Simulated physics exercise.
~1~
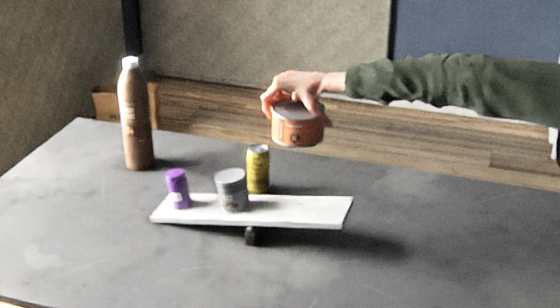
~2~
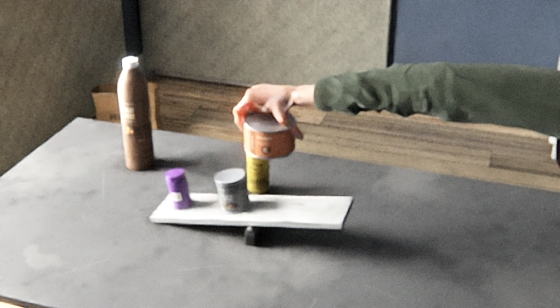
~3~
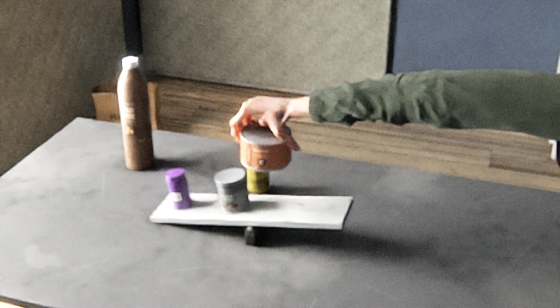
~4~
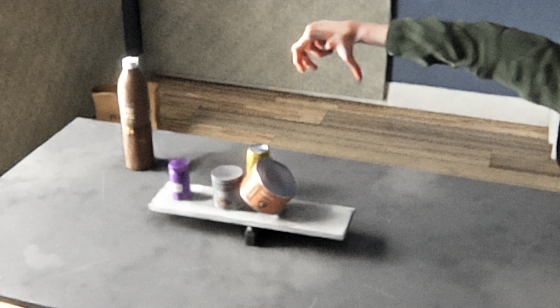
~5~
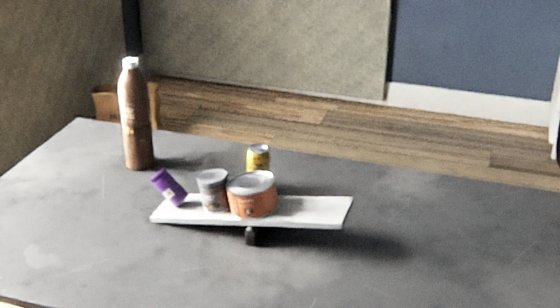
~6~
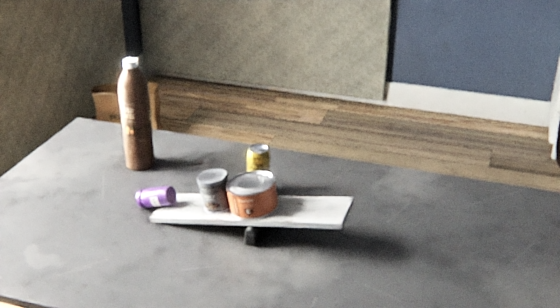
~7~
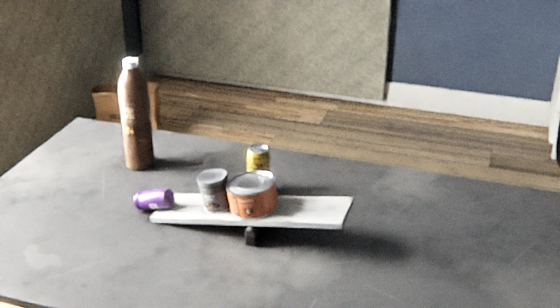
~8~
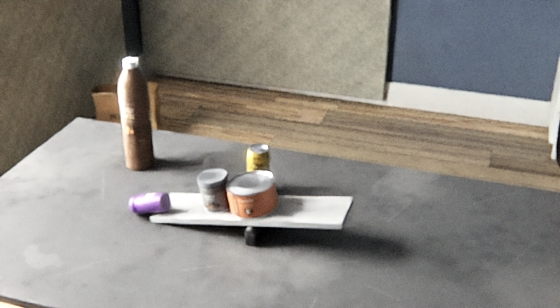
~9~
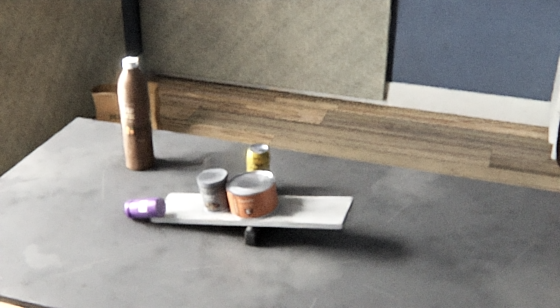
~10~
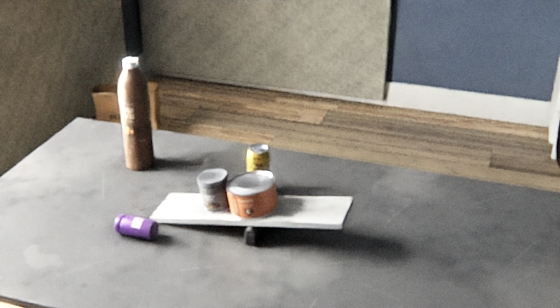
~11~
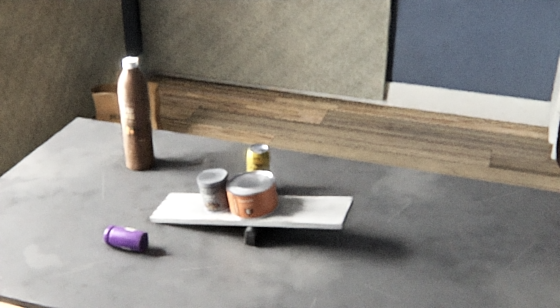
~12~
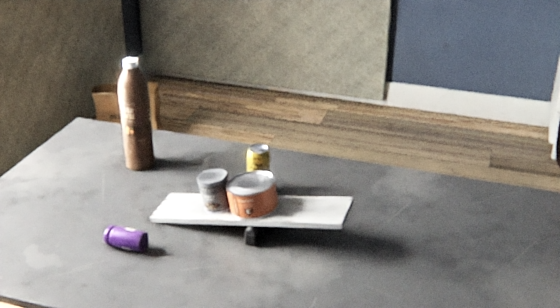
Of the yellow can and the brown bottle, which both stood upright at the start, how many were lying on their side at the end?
None of them were lying on their side. The yellow can and the brown bottle were both still standing at the end.
